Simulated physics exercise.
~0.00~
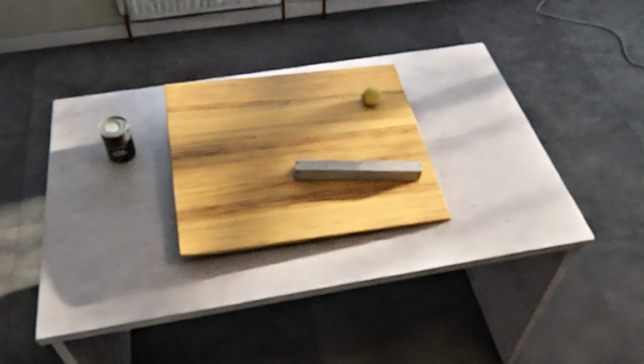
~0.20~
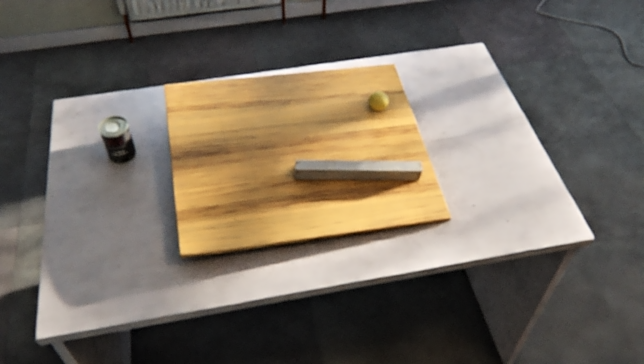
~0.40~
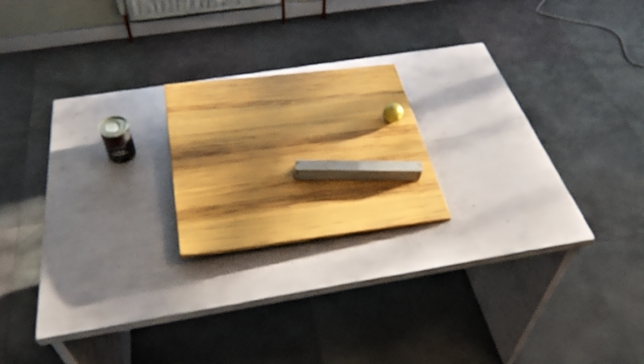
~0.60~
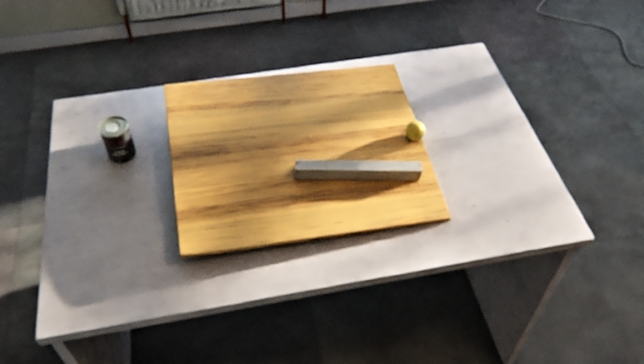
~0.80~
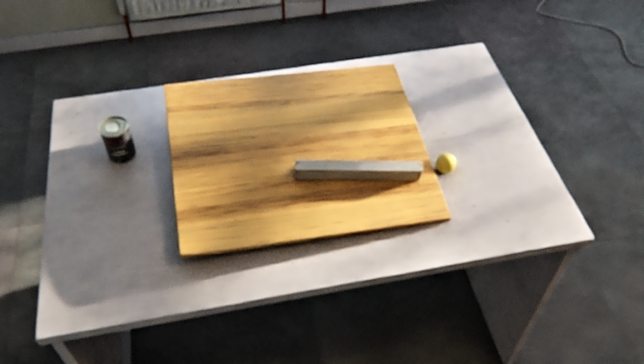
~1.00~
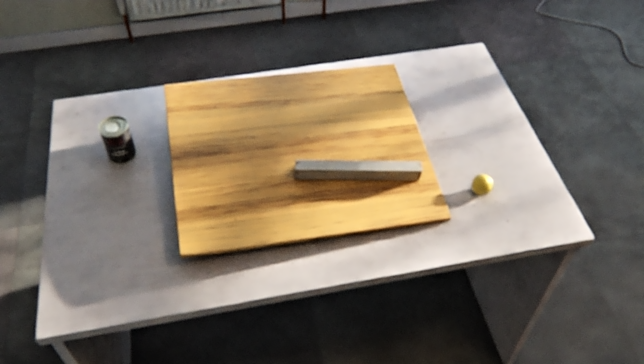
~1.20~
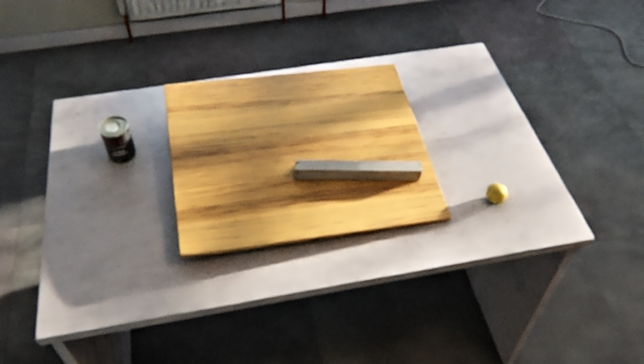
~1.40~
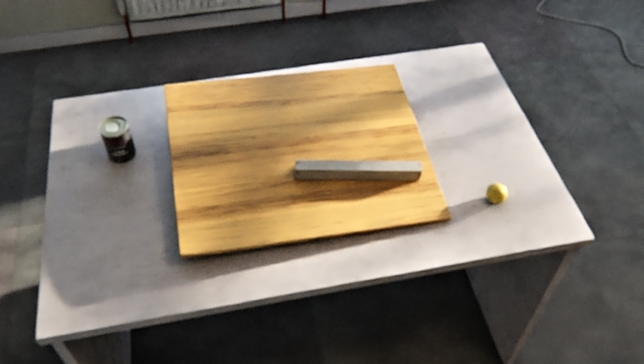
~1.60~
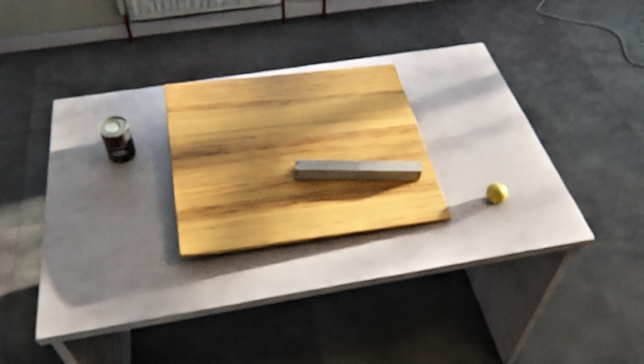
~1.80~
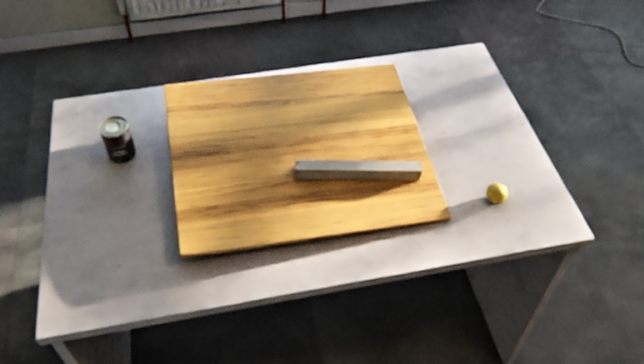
A wooden board lies still as a yellow lemon rolls off its right edge and stops on the table.
